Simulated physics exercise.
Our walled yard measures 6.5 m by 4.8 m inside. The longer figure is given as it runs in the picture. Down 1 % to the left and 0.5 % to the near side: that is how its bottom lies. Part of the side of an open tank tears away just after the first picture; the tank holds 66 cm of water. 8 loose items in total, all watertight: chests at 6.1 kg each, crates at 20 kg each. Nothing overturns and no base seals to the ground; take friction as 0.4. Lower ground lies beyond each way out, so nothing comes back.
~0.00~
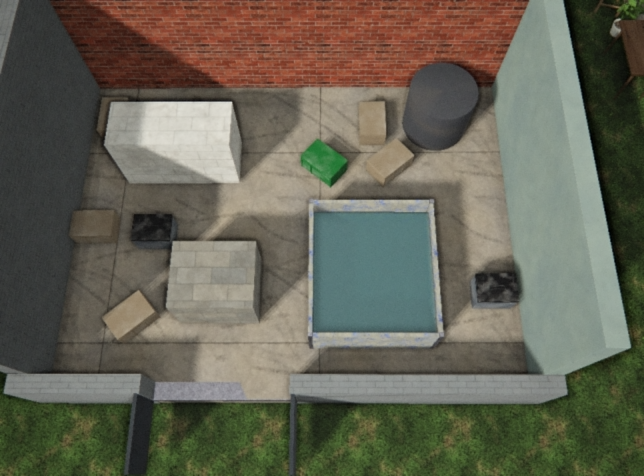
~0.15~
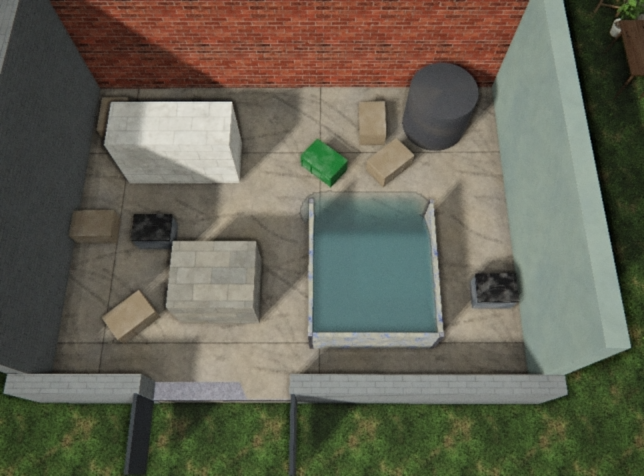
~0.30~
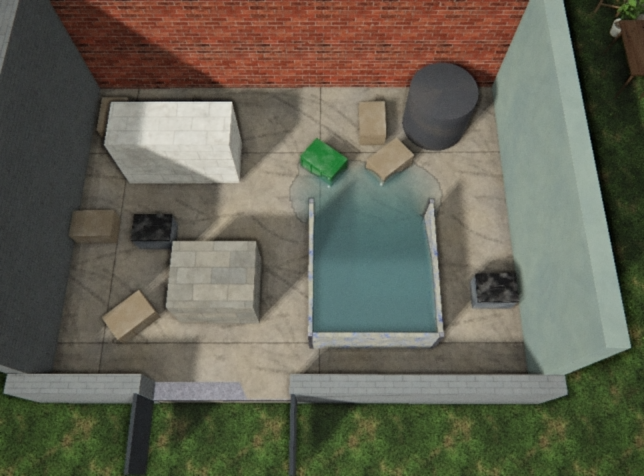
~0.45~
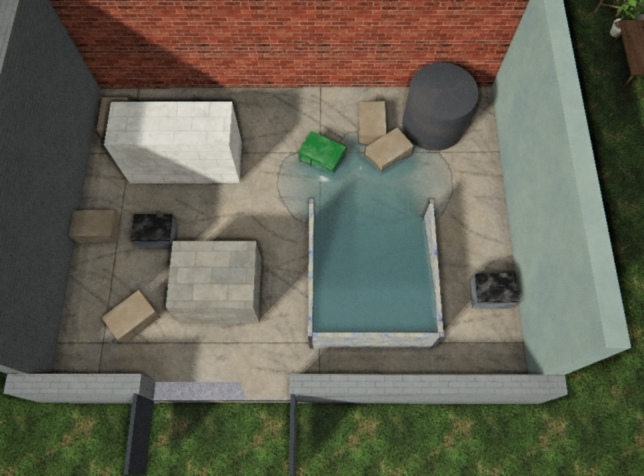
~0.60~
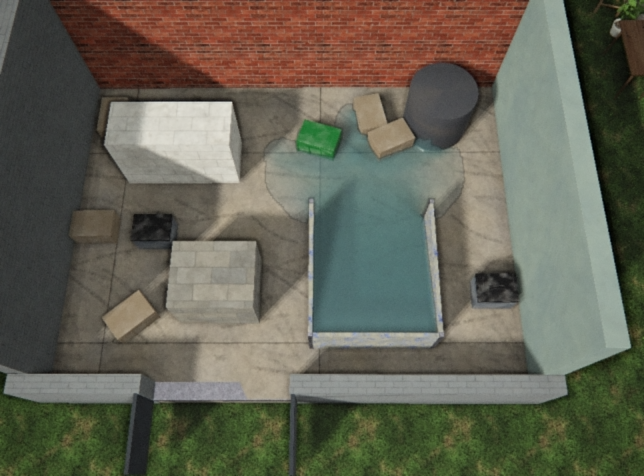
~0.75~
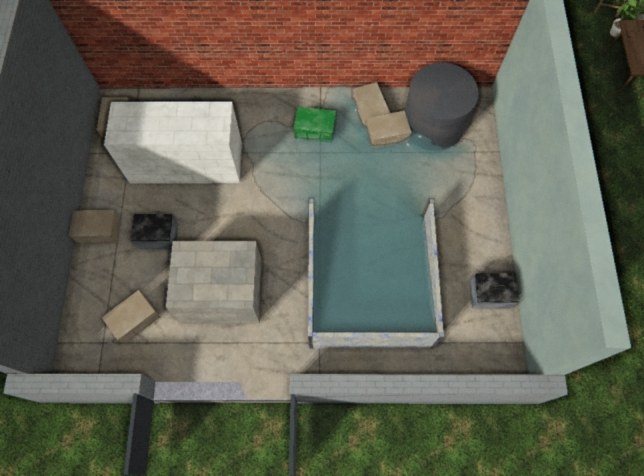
In a walled yard, the far side of an open tank gave way and water spread over the paving toward the brick wall, pushing the green crate and then two tan boxes along.
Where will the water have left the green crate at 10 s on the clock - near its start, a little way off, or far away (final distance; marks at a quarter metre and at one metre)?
Far away.
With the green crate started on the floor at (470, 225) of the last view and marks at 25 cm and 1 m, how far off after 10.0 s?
Short answer: It drifts a great distance.
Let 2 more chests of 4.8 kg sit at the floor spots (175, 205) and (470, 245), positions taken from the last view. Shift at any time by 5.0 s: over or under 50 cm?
So it goes behind the line, then across the line.
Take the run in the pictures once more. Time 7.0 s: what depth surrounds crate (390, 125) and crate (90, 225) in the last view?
First about 6 cm, second about 11 cm.
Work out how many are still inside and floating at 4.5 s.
At that point I count 5.
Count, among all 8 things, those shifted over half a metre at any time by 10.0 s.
It works out to 8.
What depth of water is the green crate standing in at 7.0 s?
I'd put it at about 15 cm.
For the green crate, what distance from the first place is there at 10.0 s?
Roughly 400 cm.
After 2.0 s the green crate is near (215, 91), 2.1 m from its start, afloat; 0 of 8 are out; 3 afloat.
After 4.5 s the green crate is near (106, 150), 3.3 m from its start, afloat; 0 of 8 are out; 5 afloat.
After 7.0 s the green crate is near (73, 332), 4.3 m from its start, afloat; 0 of 8 are out; 6 afloat.
After 10.0 s the green crate is near (110, 341), 4.0 m from its start, afloat; 1 of 8 are out; 6 afloat.
